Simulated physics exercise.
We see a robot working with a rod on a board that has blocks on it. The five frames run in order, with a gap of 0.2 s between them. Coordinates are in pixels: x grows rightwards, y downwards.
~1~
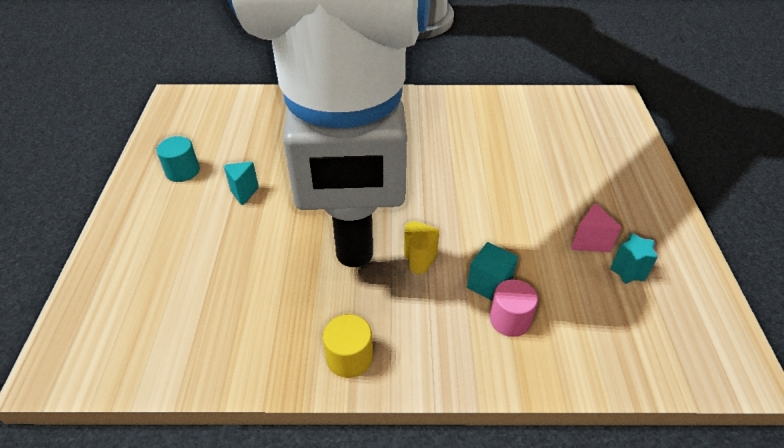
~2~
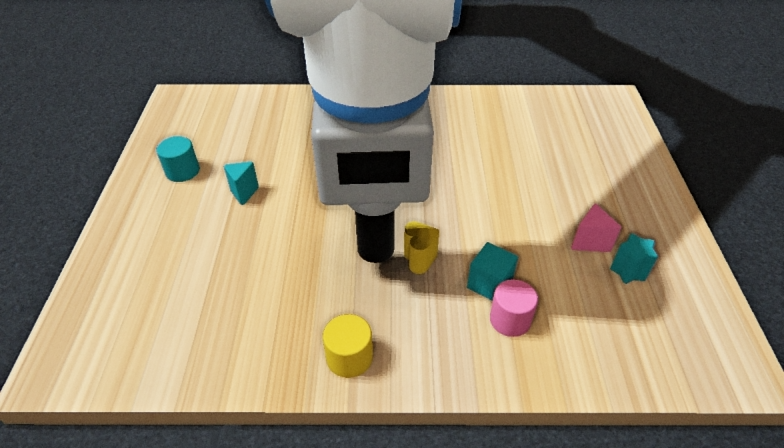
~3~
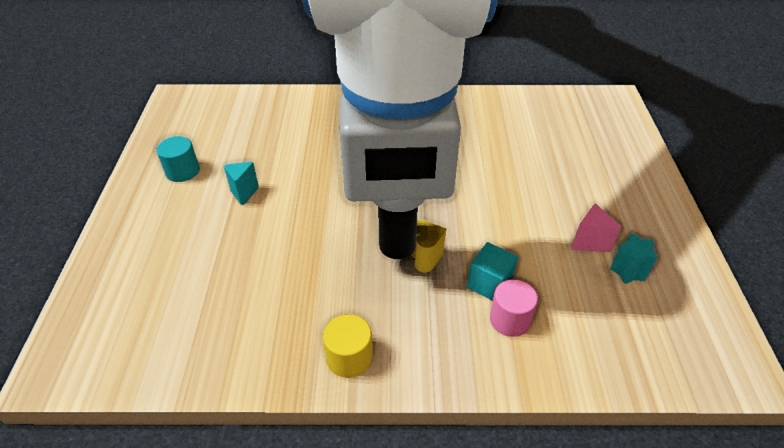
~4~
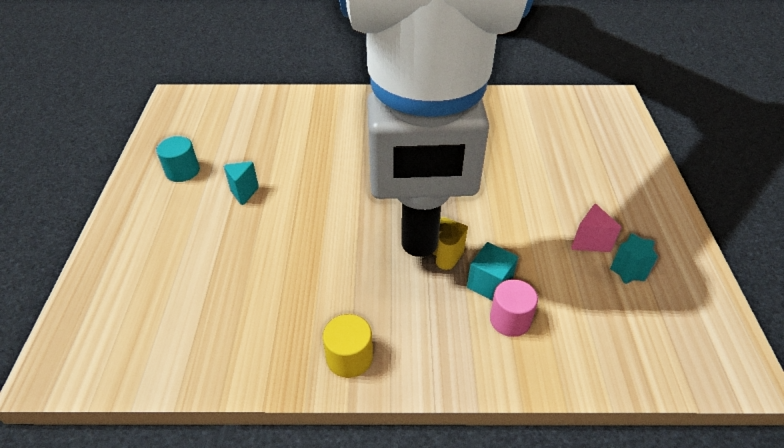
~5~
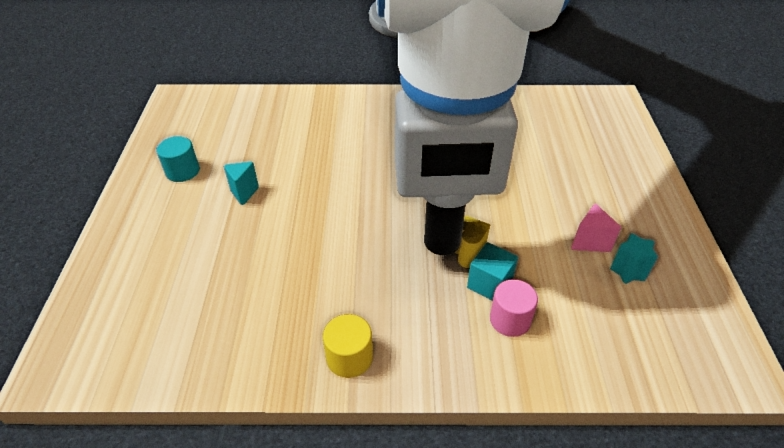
Robot arm moving its black rod rightward across a wooden board, pushing a small yellow block up close to a turquoise block.
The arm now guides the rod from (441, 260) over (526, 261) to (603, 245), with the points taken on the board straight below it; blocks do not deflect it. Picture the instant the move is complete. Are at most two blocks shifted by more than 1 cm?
It seems not.
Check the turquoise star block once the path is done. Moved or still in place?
It will remain on its spot.
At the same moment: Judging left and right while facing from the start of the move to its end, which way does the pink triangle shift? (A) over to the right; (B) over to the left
Option B.
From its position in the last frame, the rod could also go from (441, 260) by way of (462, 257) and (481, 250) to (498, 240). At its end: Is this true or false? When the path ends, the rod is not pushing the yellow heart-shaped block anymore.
Verdict: False.
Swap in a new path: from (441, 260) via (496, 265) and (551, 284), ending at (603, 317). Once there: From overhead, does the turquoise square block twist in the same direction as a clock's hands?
Final answer: Yes.
What follows on the original path. One third of the way, rod at (502, 245); yellow heart-shaped block at (523, 222), turned 25° anticlockwise; turquoise square block at (517, 266), turned 60° clockwise; pink round block at (518, 298).
Two thirds of the way, rod at (558, 238); yellow heart-shaped block at (551, 209), turned 80° anticlockwise; turquoise square block at (517, 266), turned 60° clockwise; pink round block at (518, 298).
At the end, rod at (610, 227); yellow heart-shaped block at (555, 208), turned 100° anticlockwise; turquoise square block at (517, 266), turned 60° clockwise; pink round block at (518, 298); pink triangle at (636, 203), turned 30° anticlockwise; turquoise star block in place.
